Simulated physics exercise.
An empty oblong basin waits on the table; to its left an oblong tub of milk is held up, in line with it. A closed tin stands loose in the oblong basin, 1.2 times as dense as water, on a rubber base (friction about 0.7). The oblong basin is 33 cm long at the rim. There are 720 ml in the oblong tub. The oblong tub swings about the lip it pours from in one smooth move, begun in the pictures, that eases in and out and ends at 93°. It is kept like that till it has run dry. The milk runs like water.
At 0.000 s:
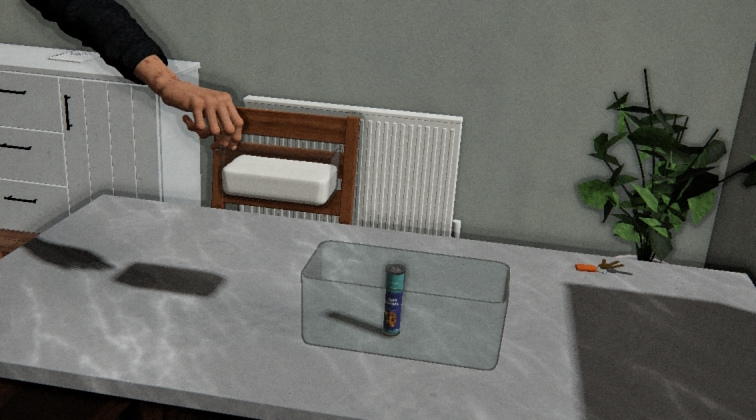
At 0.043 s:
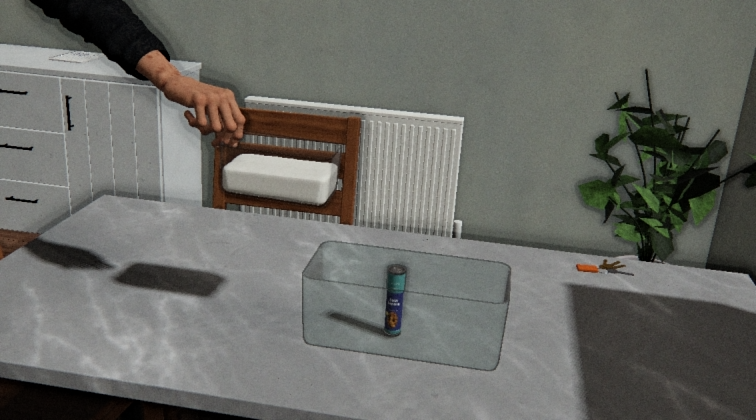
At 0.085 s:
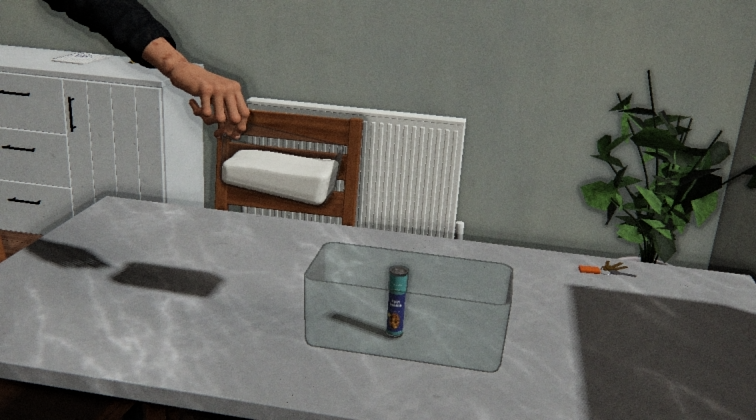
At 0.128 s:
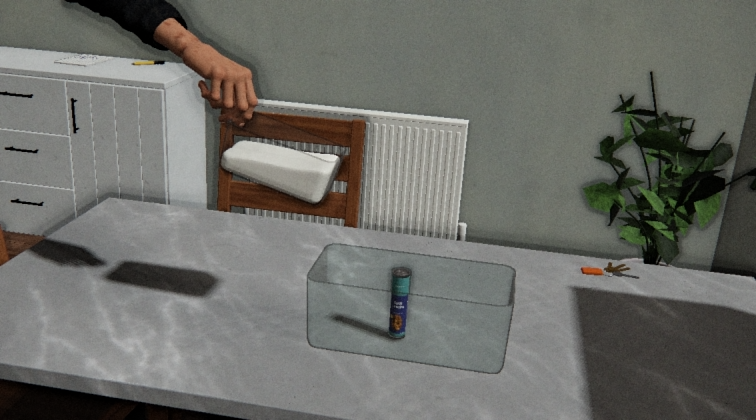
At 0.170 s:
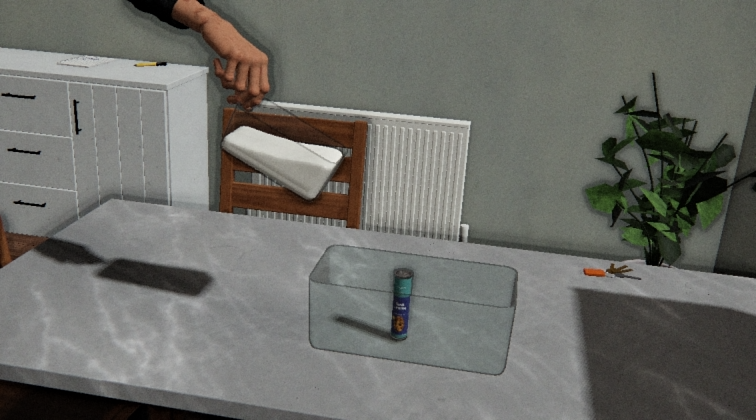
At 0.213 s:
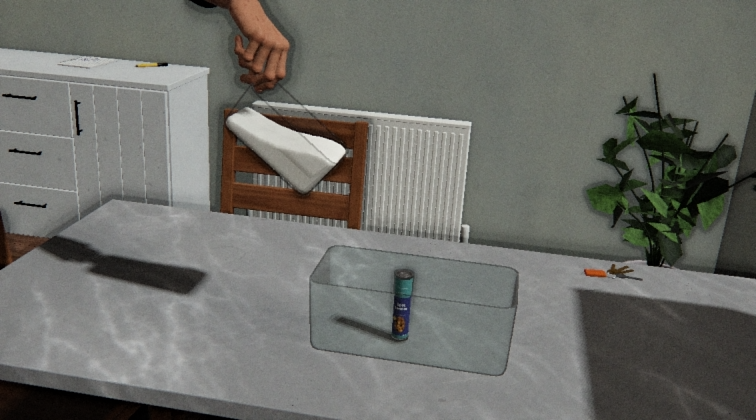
At the start, a hand holds a white oblong tub level, up and to the left of a clear basin on a grey table, where a small closed tin stands. The hand moves right and the tub tilts, slowly then more steeply, its right end dipping clearly while the tin stays still.
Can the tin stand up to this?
It stays up.
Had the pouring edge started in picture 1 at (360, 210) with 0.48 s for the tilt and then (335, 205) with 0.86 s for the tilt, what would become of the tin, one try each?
First it remains upright; then it topples.
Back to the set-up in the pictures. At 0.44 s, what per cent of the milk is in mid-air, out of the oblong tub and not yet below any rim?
About 54 per cent.
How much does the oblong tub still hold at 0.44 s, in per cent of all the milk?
About 46 per cent.
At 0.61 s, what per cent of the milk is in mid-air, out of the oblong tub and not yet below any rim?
Near 40 in a hundred.
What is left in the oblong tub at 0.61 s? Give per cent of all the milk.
Some 12 per cent.
Then, 0.44 s in, the tilt is 92° and 46 per cent is still to pour; the tin stands where it began.
Then, 0.61 s in, the tilt is 93° and 11 per cent is still to pour; the tin stands where it began.
Then, 0.79 s in, the tilt is 93° and 4 per cent is still to pour; the tin stands where it began.
Then, 0.98 s in, the tilt is 93° and 2 per cent is still to pour; the tin stands where it began.
Finally, the tin stands where it began.
